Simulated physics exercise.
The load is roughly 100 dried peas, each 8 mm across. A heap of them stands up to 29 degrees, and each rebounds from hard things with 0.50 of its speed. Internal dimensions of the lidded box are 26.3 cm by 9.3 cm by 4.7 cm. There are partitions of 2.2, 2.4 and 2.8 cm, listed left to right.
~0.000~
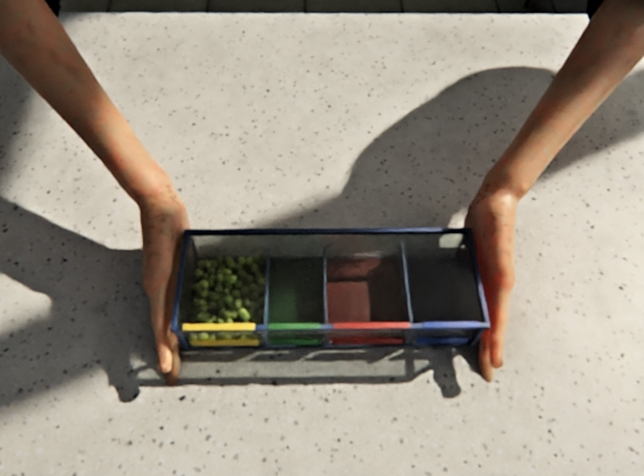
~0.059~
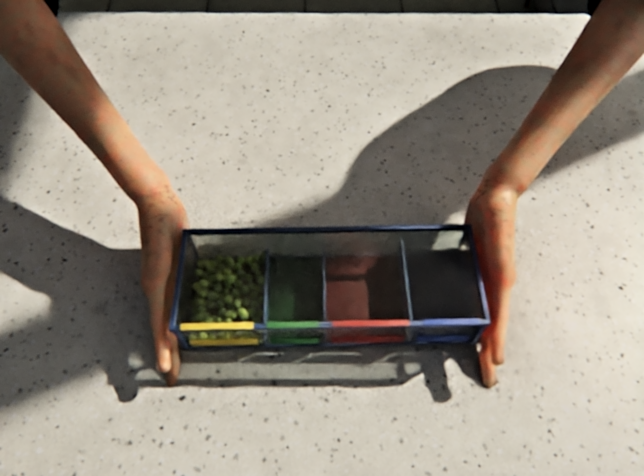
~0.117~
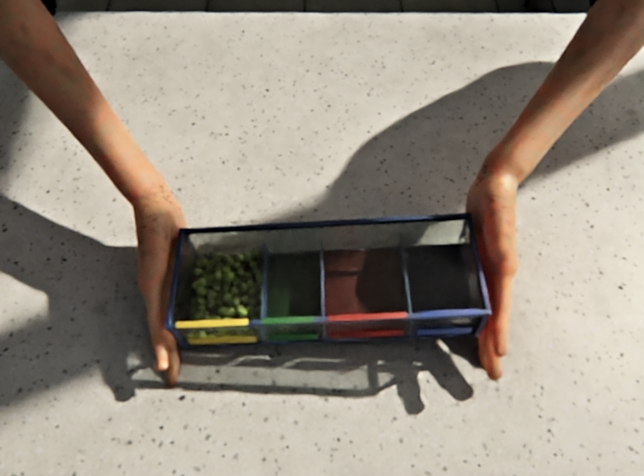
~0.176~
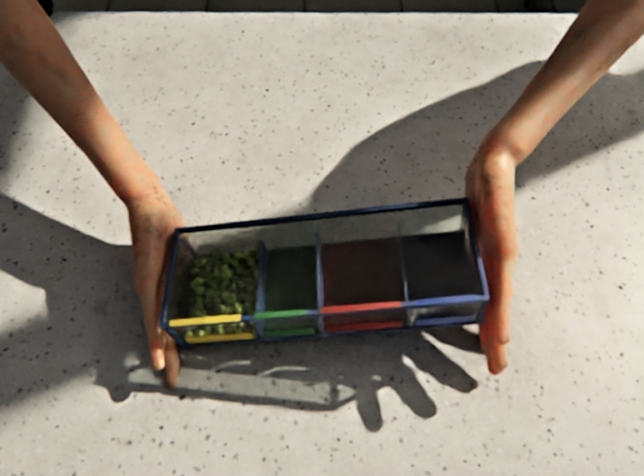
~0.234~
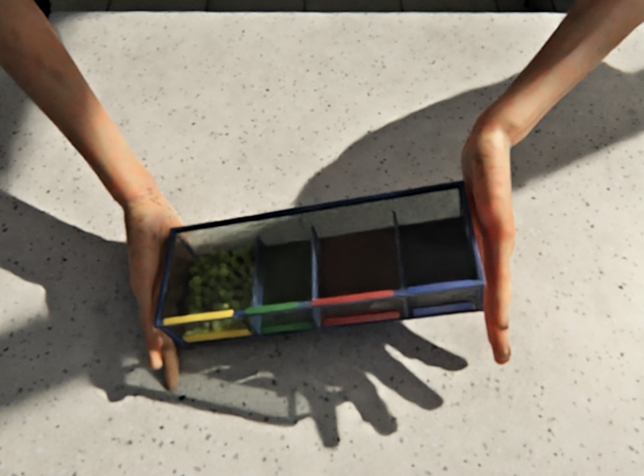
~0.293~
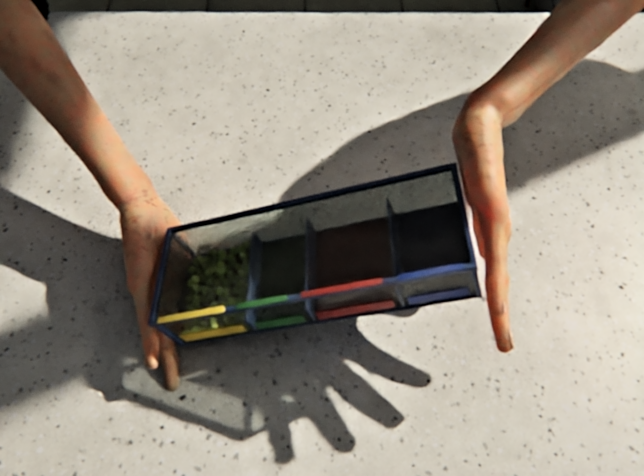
A clear, dark-edged box with four compartments is held between two hands above a pale speckled surface in strong light, seen from above. Small green balls fill the leftmost compartment, marked yellow along the front, while the green-, red- and blue-marked ones to its right look empty. The right hand raises its end, tilting the box as shadows shift below, and the camera stays still.
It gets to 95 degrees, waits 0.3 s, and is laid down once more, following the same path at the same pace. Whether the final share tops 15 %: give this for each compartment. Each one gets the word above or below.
At the end, red compartment: Fails; blue compartment: Fails; green compartment: Fails; yellow compartment: Succeeds.
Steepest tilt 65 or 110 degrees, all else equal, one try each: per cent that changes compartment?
About 0 and 0 per cent.
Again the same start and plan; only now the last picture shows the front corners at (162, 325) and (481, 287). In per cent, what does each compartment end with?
Red 0 %, blue 0 %, green 0 %, yellow 100 %.
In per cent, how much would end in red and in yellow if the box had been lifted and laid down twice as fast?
Then red would get 0 per cent, while yellow would get 100 per cent.
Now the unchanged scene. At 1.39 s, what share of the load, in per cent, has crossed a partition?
Value: Close to 0 %.
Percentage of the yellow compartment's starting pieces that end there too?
About 100 in a hundred.
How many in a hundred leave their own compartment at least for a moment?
0 per cent or so.
After 1.39 s, tilt 95 degrees; yellow 100 %.
Then, at 2.13 s, tilt 47 degrees; yellow 100 %.
Then, at 2.89 s, tilt 0 degrees; yellow 100 %.
In the end, at 3.4 s, red 0 %, blue 0 %, green 0 %, yellow 100 %.
